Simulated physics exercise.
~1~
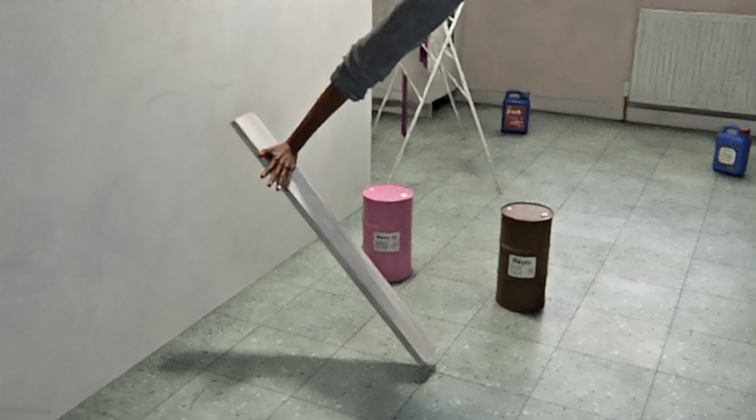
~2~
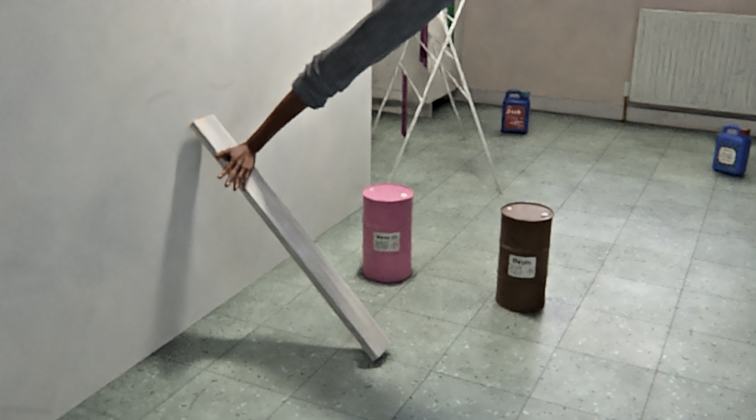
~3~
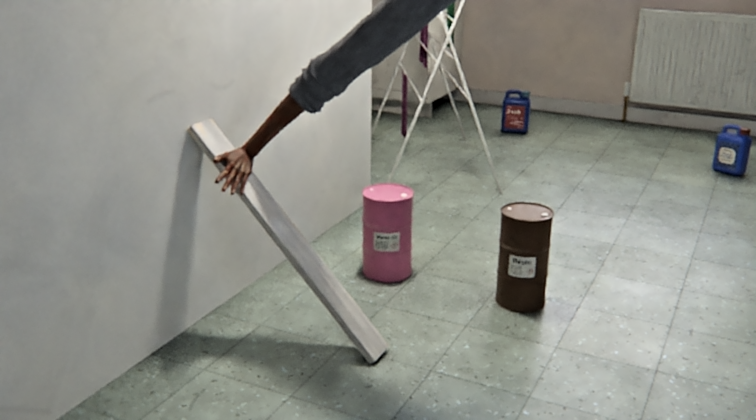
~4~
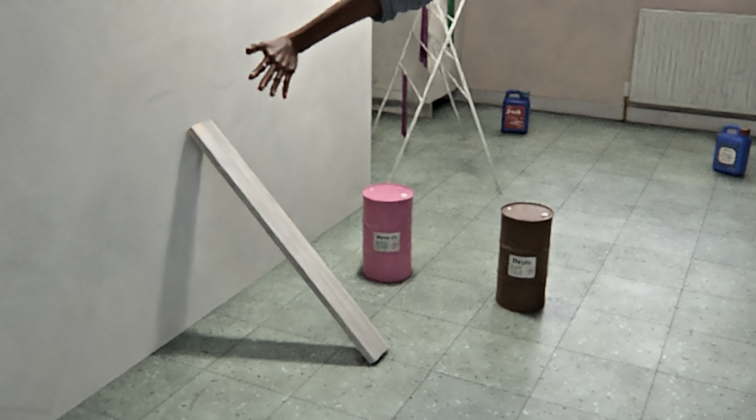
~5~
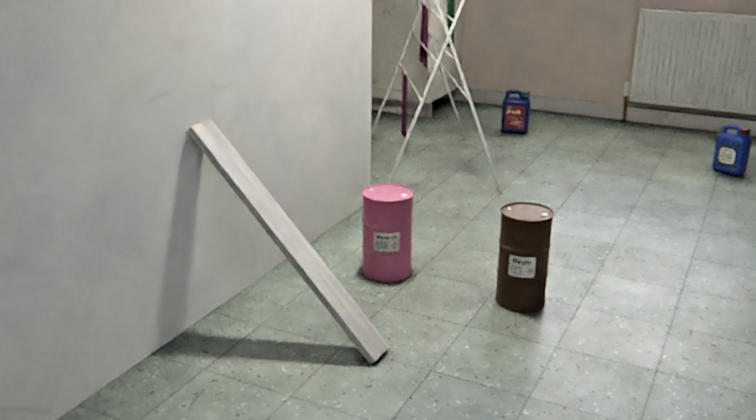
A white plank is held at a slant by a hand reaching in from the top, in a room corner seen from slightly above, with a pale wall on the left and a grey-green tiled floor. A pink canister stands near the middle, with a brown one to its right, and blue containers sit farther back near a white stand and a radiator. The hand moves the plank a short way left until its top rests against the wall. The hand holds it there briefly, then lets go and draws back out of view. The plank stays leaning, its foot on the floor, and both canisters remain in place.
